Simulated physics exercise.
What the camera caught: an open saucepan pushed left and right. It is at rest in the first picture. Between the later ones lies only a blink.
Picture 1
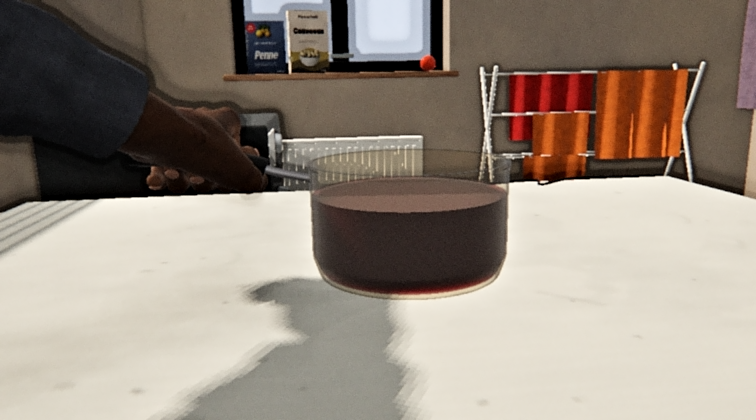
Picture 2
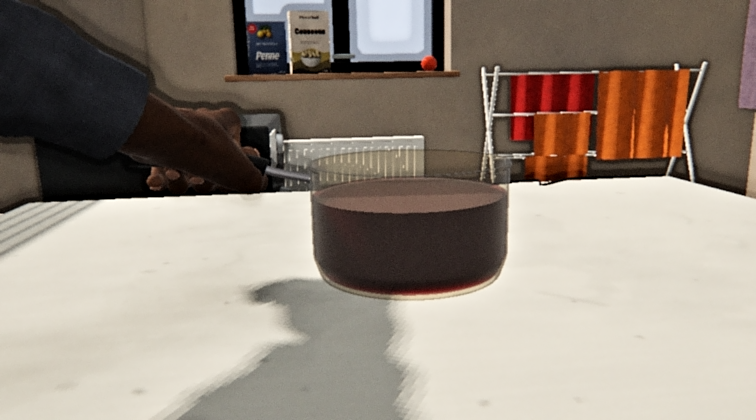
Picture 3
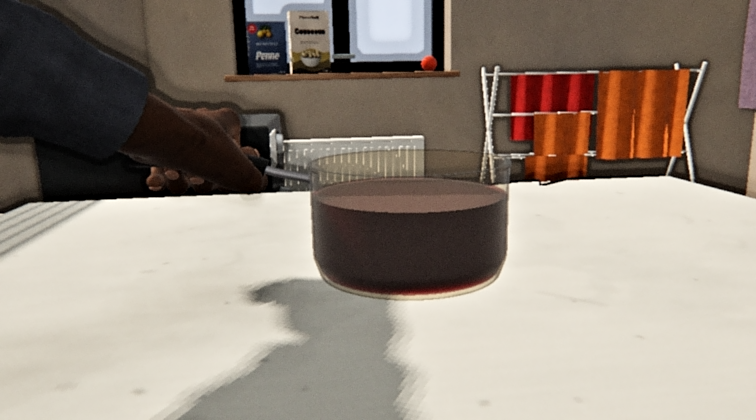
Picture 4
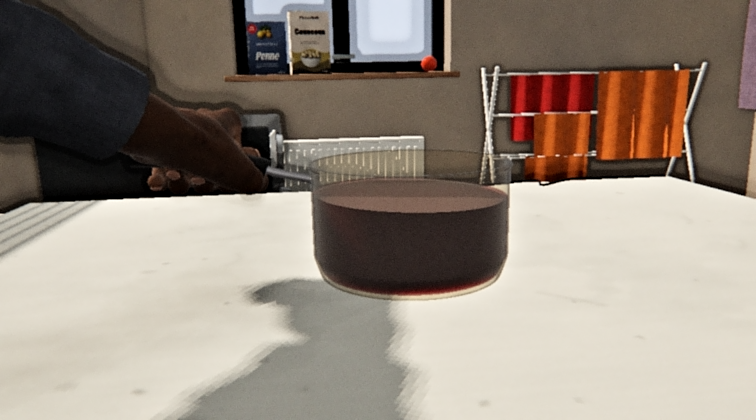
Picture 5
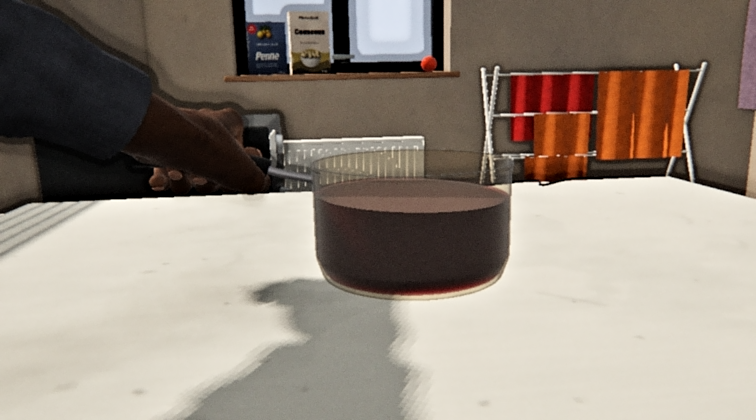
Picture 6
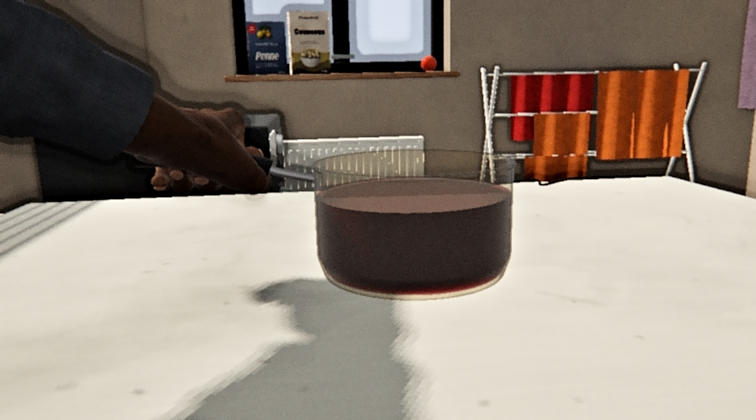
A hand holding the handle of a clear saucepan of dark red liquid, barely shifting it right on a white tabletop.
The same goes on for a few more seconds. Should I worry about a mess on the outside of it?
No, it stays dry outside.
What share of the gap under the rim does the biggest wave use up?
The surge peaks at about 50 percent.
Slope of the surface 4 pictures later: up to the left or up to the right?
Answer: The left half.
Next, the highest wave so far stays far below the rim.
After that, the highest wave so far climbs under half way to the rim.
Finally, the highest wave so far climbs under half way to the rim; nothing has left it.
